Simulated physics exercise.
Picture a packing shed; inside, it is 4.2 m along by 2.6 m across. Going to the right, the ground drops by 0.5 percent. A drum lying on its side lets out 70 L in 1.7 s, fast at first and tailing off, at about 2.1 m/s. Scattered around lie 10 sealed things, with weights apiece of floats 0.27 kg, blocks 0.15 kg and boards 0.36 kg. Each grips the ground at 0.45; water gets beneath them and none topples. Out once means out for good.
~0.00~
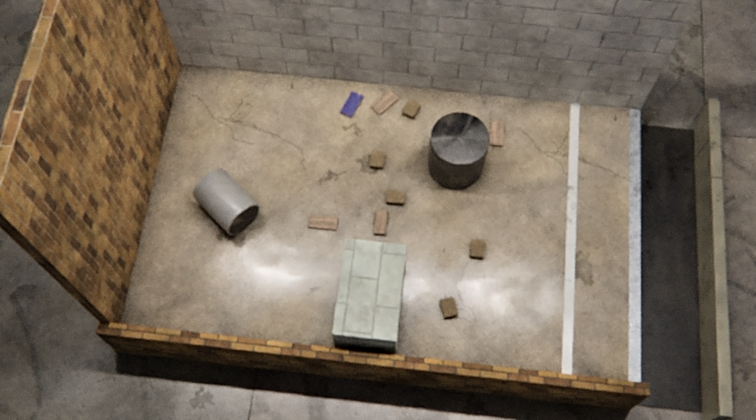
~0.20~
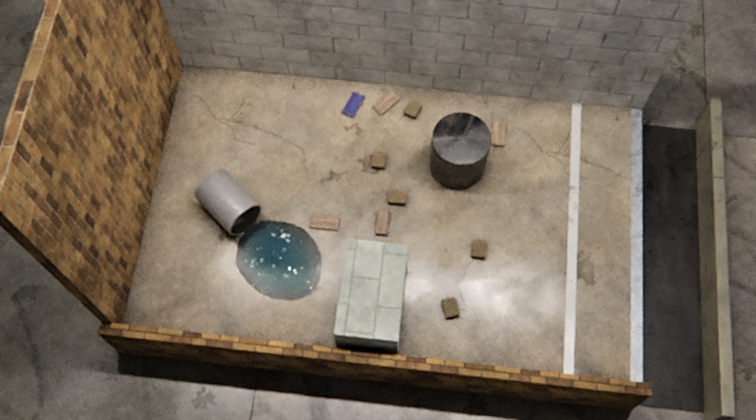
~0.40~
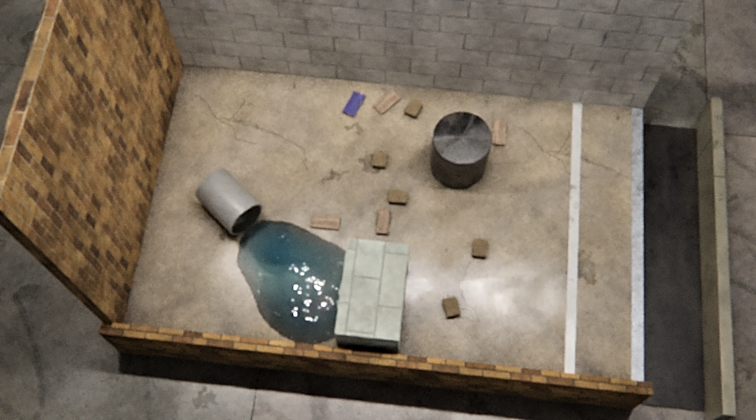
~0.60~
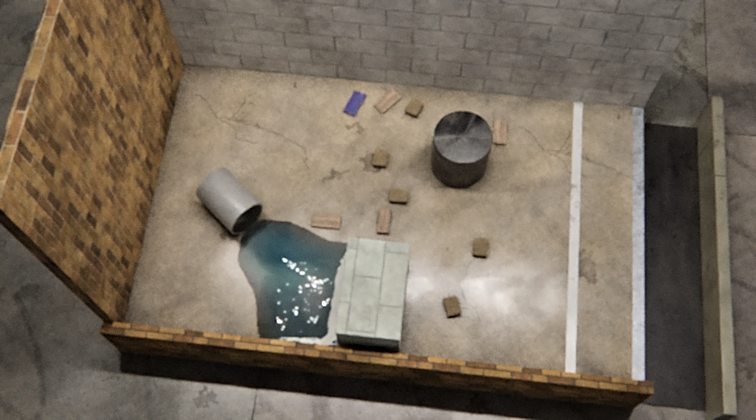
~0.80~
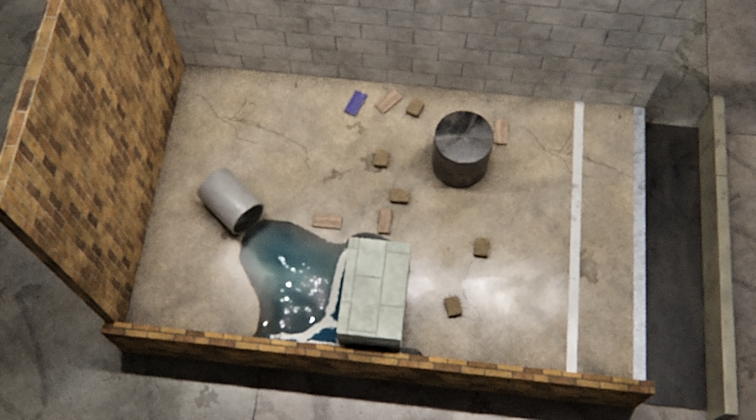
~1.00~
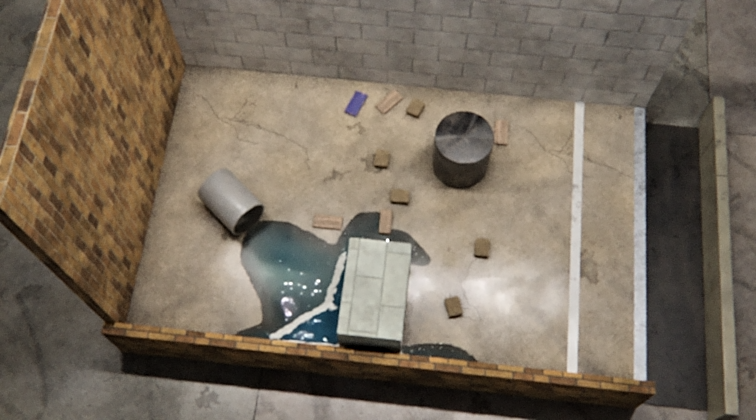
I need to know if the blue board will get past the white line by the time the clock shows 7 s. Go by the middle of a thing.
As far as I can tell, the blue board never ends up beyond.
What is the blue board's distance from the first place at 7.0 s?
30 centimetres.
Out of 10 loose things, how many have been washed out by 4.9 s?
It comes to 0.
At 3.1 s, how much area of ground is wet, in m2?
Close to 4.0 m2, I'd say.
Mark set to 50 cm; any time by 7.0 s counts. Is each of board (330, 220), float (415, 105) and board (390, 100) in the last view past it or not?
In that order: More, under, less.
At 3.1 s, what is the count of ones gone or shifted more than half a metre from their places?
Count then: 2.
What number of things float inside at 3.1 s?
By my count, 0.
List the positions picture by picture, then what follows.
The blue board at (352, 104), on the bottom; 0.0 m2 under water; 0 of 10 have shifted, in the first picture.
The blue board at (353, 104), on the bottom; water covers 0.4 m2; 0 of 10 have shifted, in the second picture.
The blue board at (354, 103) rests on the ground; water covers 0.7 m2; 0 of 10 have shifted, in the third picture.
The blue board at (355, 103) rests on the ground; water covers 0.8 m2; 0 of 10 have shifted, in the fourth picture.
The blue board at (356, 103), on the bottom; water covers 0.9 m2; 0 of 10 have shifted, in the fifth picture.
The blue board at (356, 103), on the bottom; 1.0 m2 under water; 0 of 10 have shifted, in the sixth picture.
After 1.4 s the blue board is near (356, 103), 0.0 m from its start, aground; 0 of 10 are over the mark; 0 afloat.
After 3.1 s the blue board is near (356, 102), 0.0 m from its start, aground; 0 of 10 are over the mark; 0 afloat.
After 4.9 s the blue board is near (351, 97), 0.1 m from its start, aground; 0 of 10 are over the mark; 0 afloat.
After 7.0 s the blue board is near (383, 112), 0.3 m from its start, afloat; 0 of 10 are over the mark; 3 afloat.
